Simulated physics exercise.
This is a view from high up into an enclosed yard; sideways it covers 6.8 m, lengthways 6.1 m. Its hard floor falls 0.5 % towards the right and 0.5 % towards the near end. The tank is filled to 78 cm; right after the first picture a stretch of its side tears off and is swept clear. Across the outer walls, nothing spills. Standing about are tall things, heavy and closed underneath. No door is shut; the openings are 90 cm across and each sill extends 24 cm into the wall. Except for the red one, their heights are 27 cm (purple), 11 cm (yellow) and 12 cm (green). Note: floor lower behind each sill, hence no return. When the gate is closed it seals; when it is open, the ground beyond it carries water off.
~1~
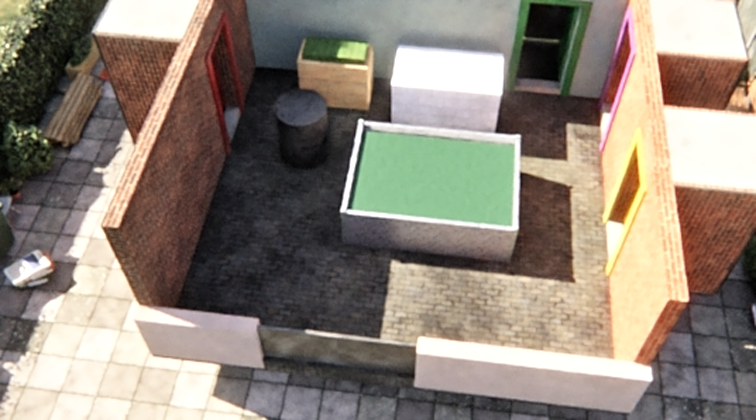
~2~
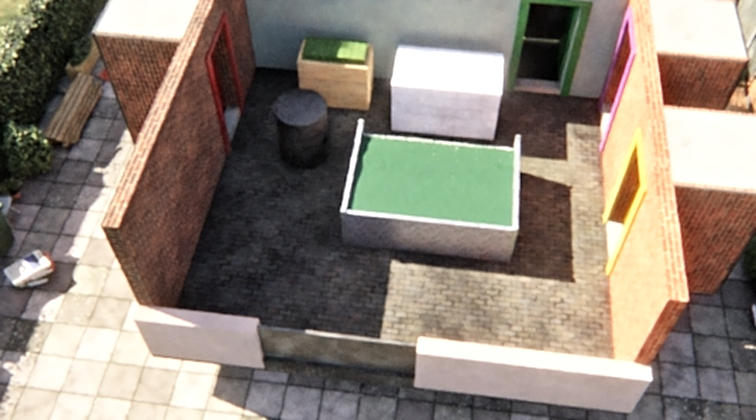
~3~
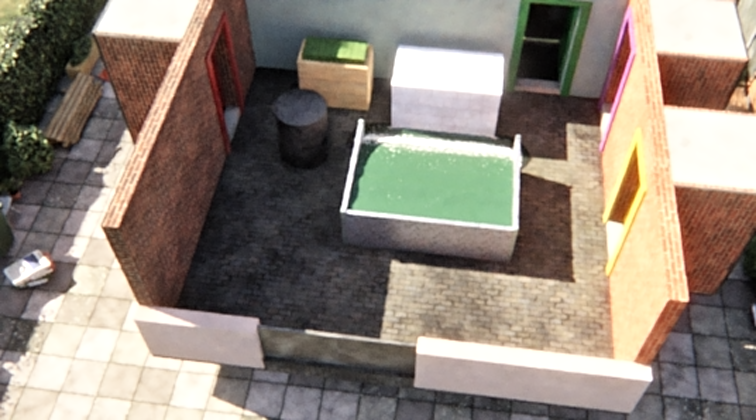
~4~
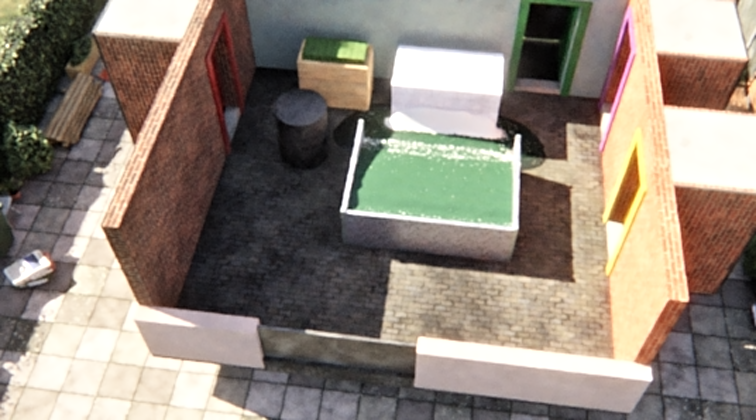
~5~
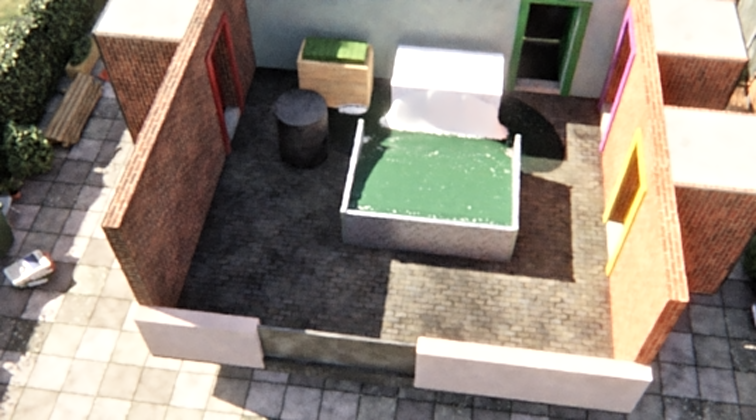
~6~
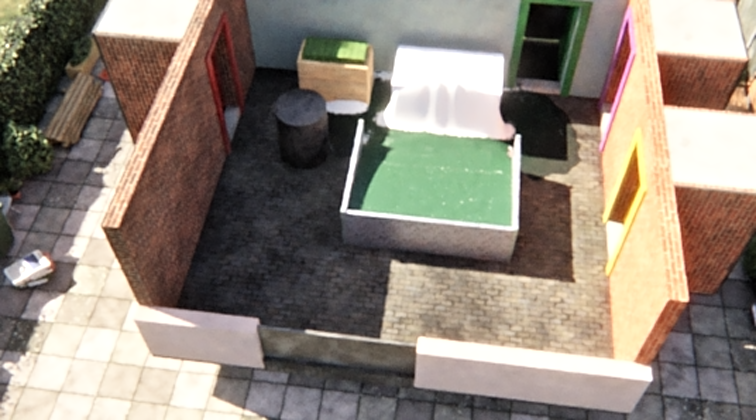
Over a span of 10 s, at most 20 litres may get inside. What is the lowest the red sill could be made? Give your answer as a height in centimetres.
Around 28 cm high.
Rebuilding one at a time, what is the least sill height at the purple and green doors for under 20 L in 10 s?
About 29 cm at purple and about 24 cm at green.
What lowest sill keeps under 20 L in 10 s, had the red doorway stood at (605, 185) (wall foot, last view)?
Roughly 18 cm.
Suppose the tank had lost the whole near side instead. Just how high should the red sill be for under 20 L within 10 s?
With that break, close to 9.0 cm.
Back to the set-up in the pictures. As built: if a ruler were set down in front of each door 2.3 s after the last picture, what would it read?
Door by door in centimetres - red 26, purple 24, yellow 4, green 25.
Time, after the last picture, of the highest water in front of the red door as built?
Around 1.4 s.
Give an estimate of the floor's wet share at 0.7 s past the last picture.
About 30 per cent.
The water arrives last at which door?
Coming last is the yellow one.
Then, 0.7 s after the last picture water covers 30 % of the floor, deepest (55 cm) near (438, 143); it has not reached the red door.
Then, 2.3 s after the last picture water covers 50 % of the floor, deepest (30 cm) near (241, 116); 26 cm at the red door, 58 litres in over its 20 cm sill.
Then, 9.3 s after the last picture water covers 95 % of the floor, deepest (18 cm) near (608, 388); 11 cm at the red door, 75 litres in over its 20 cm sill.
At the red door as built, the water peaked near 32 cm, 1.3 s after the last picture.
Run again over the same 10 s with other heights there, 51 litres in over 22.5 cm, 11 litres over 30.5 cm. The limit of 20 litres is kept from about 28 cm up.
